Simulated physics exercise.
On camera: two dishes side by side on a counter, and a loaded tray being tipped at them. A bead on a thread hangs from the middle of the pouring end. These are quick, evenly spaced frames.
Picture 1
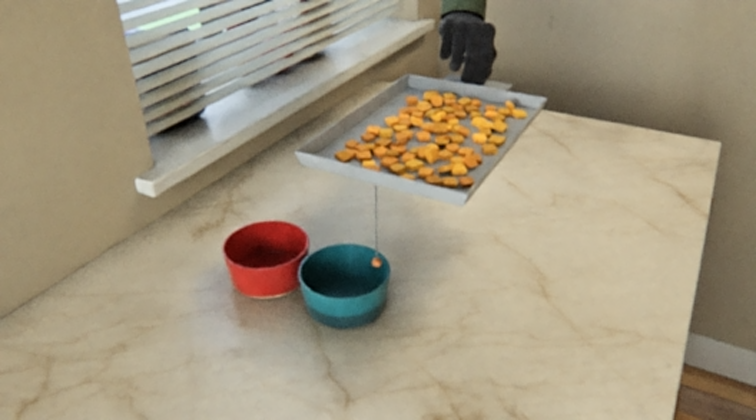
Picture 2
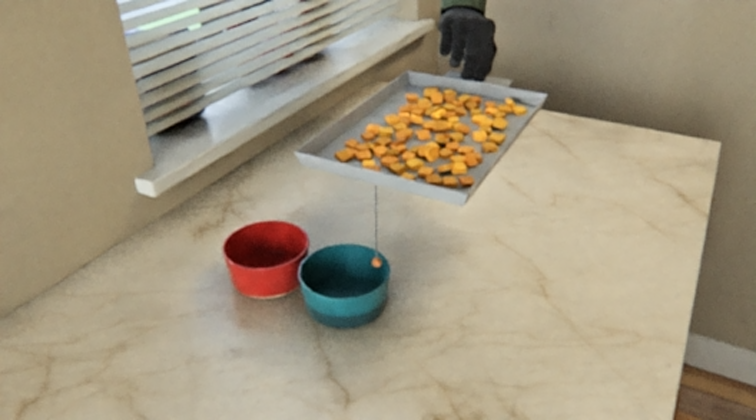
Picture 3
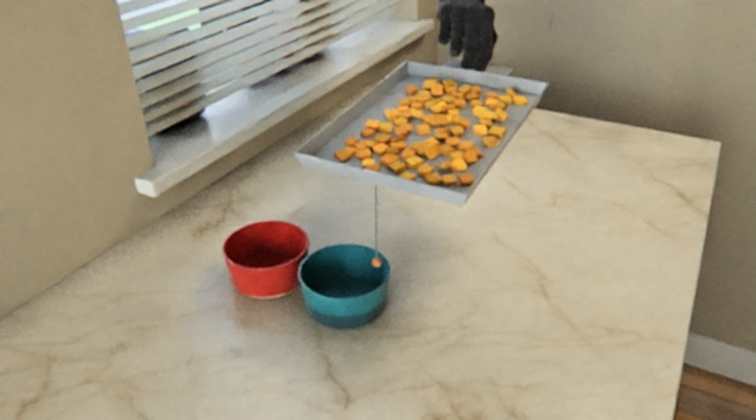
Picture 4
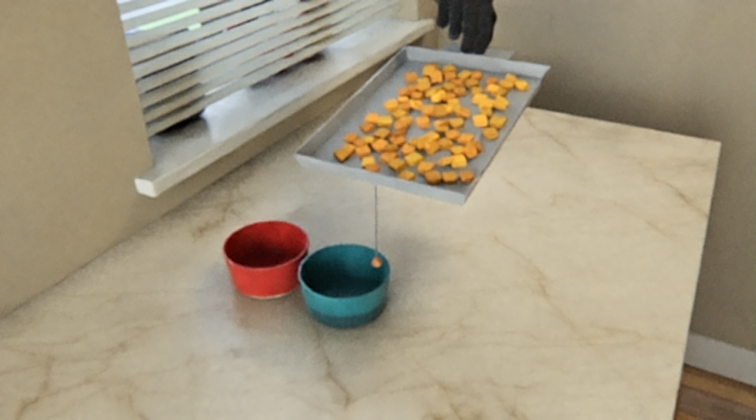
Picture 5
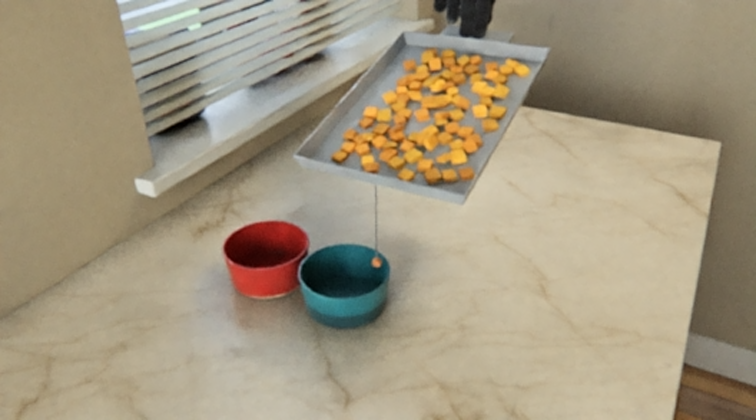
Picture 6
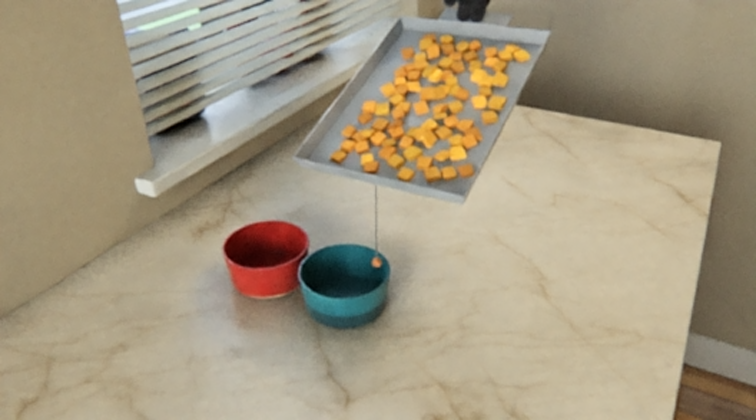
A dark-gloved hand held a gray tray of small orange pieces above a red bowl and a teal bowl, then rose out of view as the tray's far end gradually lifted.
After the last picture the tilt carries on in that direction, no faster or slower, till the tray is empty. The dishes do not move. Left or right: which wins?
More goes to the right dish.
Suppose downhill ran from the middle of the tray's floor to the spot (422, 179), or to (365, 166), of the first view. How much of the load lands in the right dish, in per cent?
In turn 0 and 50 in a hundred.
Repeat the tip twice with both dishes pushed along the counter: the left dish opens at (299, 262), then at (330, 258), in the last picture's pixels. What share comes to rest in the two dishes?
About 70 and 30 per cent.
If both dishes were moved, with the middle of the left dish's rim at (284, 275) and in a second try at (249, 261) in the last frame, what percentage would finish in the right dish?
About 40 and 60 per cent.
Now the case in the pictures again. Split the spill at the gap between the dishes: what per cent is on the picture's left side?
Roughly 40 in a hundred.
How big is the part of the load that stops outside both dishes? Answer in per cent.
Some 60 per cent.
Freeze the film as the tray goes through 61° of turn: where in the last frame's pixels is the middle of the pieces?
Near (371, 151).
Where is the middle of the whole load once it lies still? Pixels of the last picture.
Near (341, 319).
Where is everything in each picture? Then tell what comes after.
In the first frame, corners of the pouring end at (301, 150) and (464, 191), level; middle of the load at (423, 136), small crackers; left dish at (241, 280); right dish at (321, 309); bead on its thread at (377, 262).
In the second frame, corners of the pouring end at (301, 151) and (464, 191), level; middle of the load at (423, 135).
In the third frame, corners of the pouring end at (300, 151) and (464, 191), tipped barely, level across its low end; middle of the load at (423, 130).
In the fourth frame, corners of the pouring end at (299, 153) and (463, 191), tipped a little, level across its low end; middle of the load at (440, 111).
In the fifth frame, corners of the pouring end at (299, 154) and (462, 192), tipped a little, level across its low end; middle of the load at (439, 102).
In the sixth frame, corners of the pouring end at (298, 155) and (461, 192), tipped clearly, level across its low end; middle of the load at (438, 94); left dish at (241, 280); right dish at (321, 309).
Soon after the last picture, tray tipped steeply; nearly all on the tray; a stray few in the air.
A little later, tray tipped right over; about a quarter on the tray; about a quarter in the right dish; a small part in the left dish; about a quarter outside both; about a third in the air.
Later still, tray tipped past a quarter turn; about a third in the right dish; a small part in the left dish; about half outside both; a stray few in the air.
At rest, tray tipped past a quarter turn; about a third in the right dish; a small part in the left dish; about half outside both; a stray few in the air.
